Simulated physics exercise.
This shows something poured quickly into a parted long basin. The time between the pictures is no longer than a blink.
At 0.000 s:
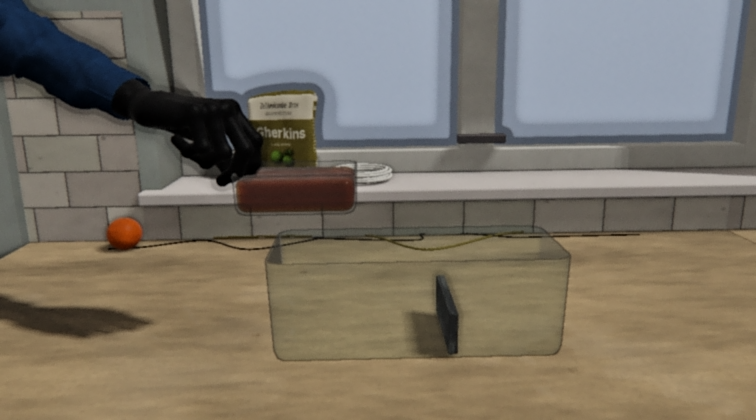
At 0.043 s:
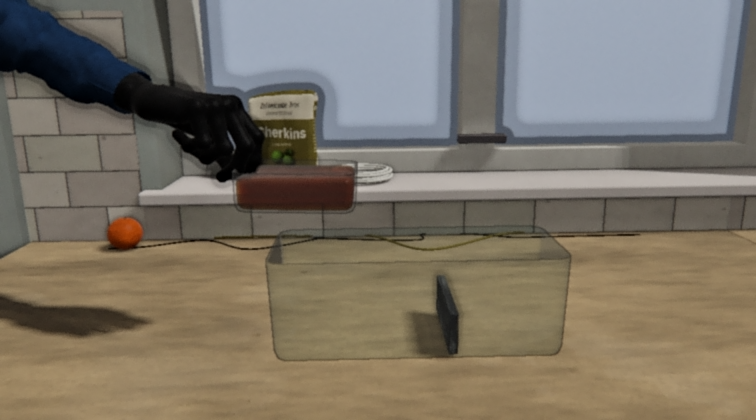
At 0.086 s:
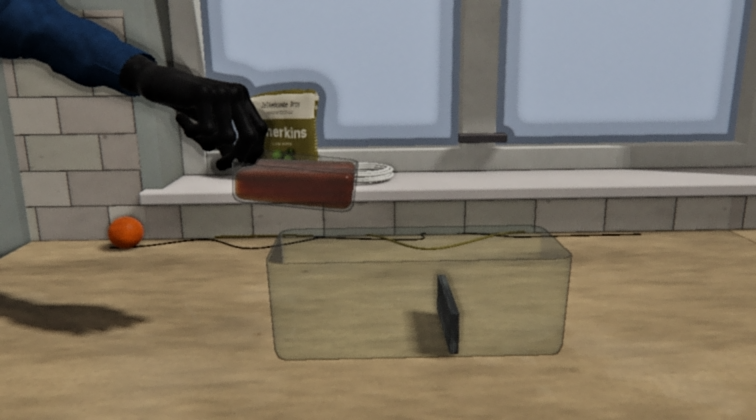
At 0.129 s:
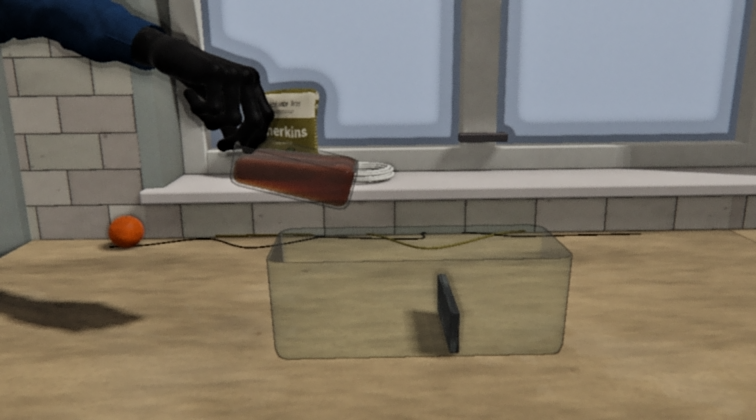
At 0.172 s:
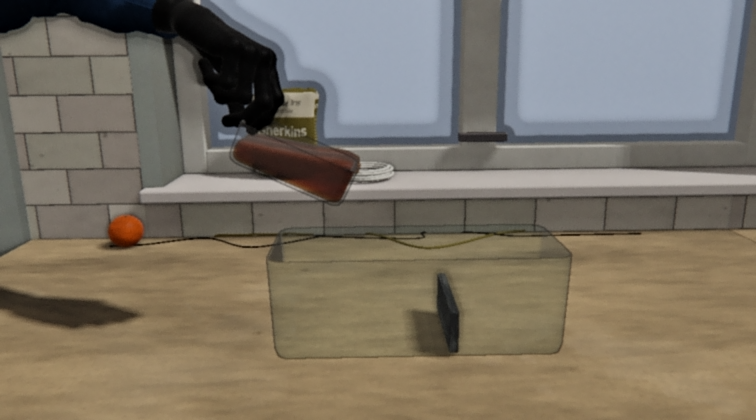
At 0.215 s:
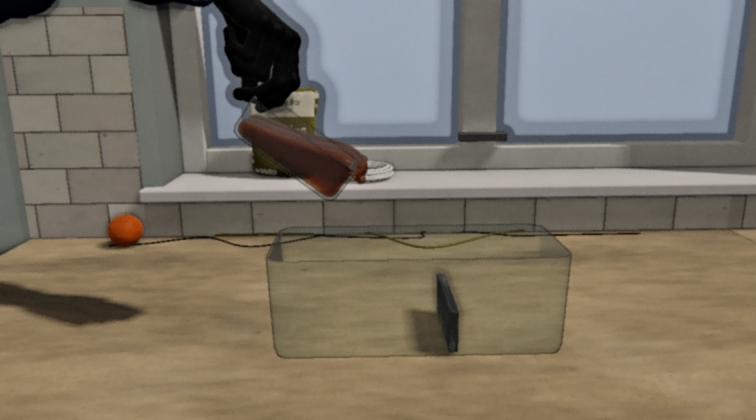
On a wooden counter by a kitchen window, a black-gloved hand holds a clear container of reddish-brown tea level above a long, see-through basin with a dark divider. The hand rises and moves right, tilting the container steeply down to the right as the tea slides to its lower right rim.
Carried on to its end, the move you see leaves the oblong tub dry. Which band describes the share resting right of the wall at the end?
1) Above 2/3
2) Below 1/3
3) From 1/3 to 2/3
Option 3: From 1/3 to 2/3.
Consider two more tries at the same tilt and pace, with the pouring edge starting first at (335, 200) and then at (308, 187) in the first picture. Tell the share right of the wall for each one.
Roughly 5 percent on the first try and 5 percent on the second.
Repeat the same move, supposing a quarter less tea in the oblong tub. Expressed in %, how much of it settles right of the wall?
Estimated share: Close to 50 per cent.
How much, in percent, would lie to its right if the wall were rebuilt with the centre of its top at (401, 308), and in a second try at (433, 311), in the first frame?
Roughly 75 % and 55 %.
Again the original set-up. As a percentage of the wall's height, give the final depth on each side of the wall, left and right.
Left 20 per cent, right 20.
Then, 0.47 s in, the tilt is 107° and 11 per cent is still to pour, 30 is left of the wall and 0 right of it.
Then, 0.65 s in, the tilt is 113° and 0 per cent is still to pour, 30 is left of the wall and 61 right of it.
Then, 0.84 s in, the tilt is 113° and 0 per cent is still to pour, 40 is left of the wall and 39 right of it.
Then, 1.05 s in, the tilt is 113° and 0 per cent is still to pour, 47 is left of the wall and 44 right of it.
Finally, 47 per cent lies left of the wall, 44 right of it and 9 outside.
